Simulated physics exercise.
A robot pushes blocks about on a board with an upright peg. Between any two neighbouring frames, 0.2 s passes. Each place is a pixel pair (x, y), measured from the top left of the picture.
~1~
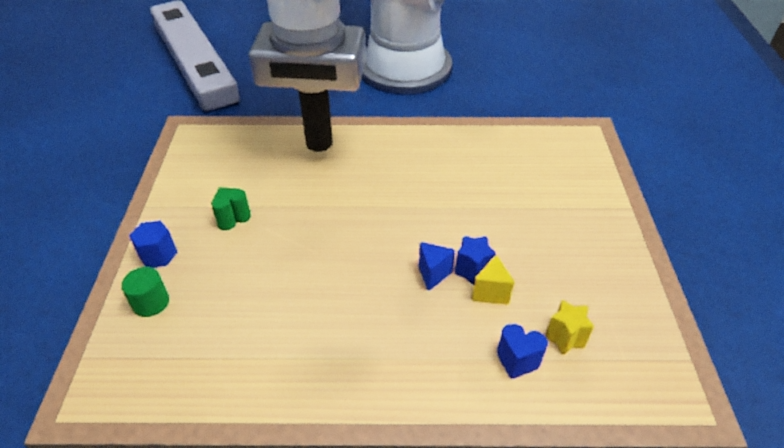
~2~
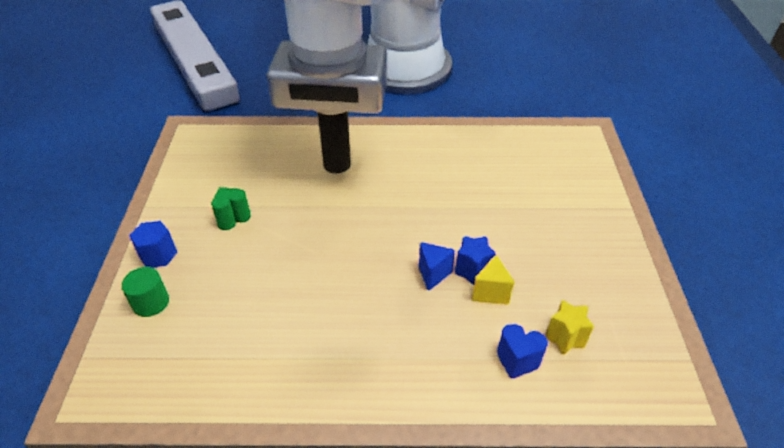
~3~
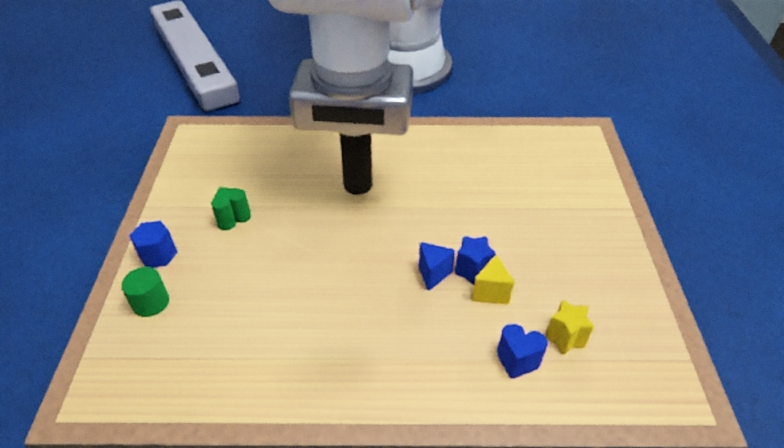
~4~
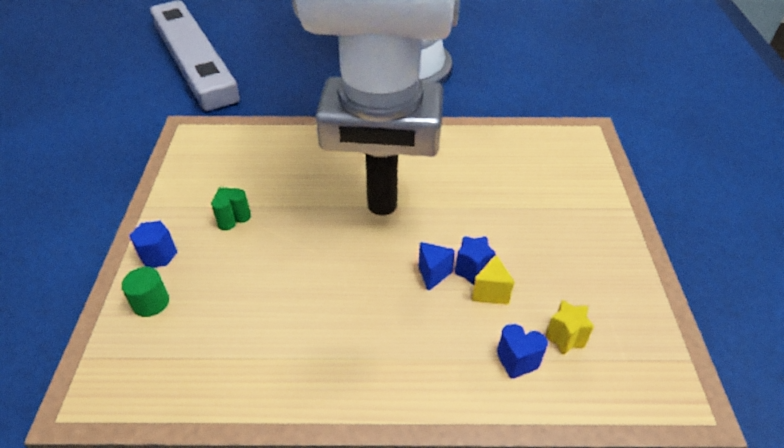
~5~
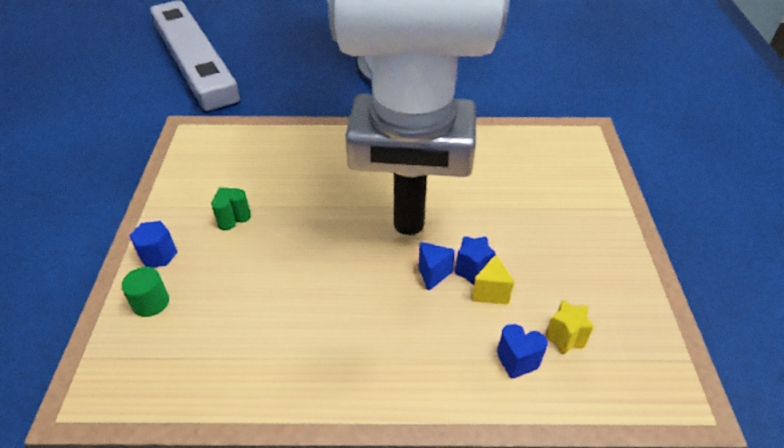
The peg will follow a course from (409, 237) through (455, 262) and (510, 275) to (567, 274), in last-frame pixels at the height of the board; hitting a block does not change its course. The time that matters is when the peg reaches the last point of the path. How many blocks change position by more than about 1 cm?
It will shift two blocks.
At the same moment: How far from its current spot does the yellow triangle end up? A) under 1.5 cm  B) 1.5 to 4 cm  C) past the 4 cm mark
Correct choice: B.
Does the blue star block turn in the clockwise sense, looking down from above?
I expect so.
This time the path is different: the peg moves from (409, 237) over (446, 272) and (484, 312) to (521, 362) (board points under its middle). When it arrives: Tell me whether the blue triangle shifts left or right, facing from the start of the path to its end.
Moves right.
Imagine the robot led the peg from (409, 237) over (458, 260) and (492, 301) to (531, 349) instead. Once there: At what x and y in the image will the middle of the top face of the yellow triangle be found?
Expect it around (570, 339).
What follows on the original path. One third of the way, peg at (458, 250); blue triangle at (437, 255); blue star block at (489, 250); yellow triangle at (499, 273), turned 15° clockwise.
Two thirds of the way, peg at (514, 262); blue triangle at (437, 255); blue star block at (546, 264); yellow triangle at (515, 283), turned 70° clockwise.
At the end, peg at (571, 261); blue triangle at (437, 255); blue star block at (591, 276), turned 55° clockwise; yellow triangle at (515, 283), turned 70° clockwise; yellow star block not moved.
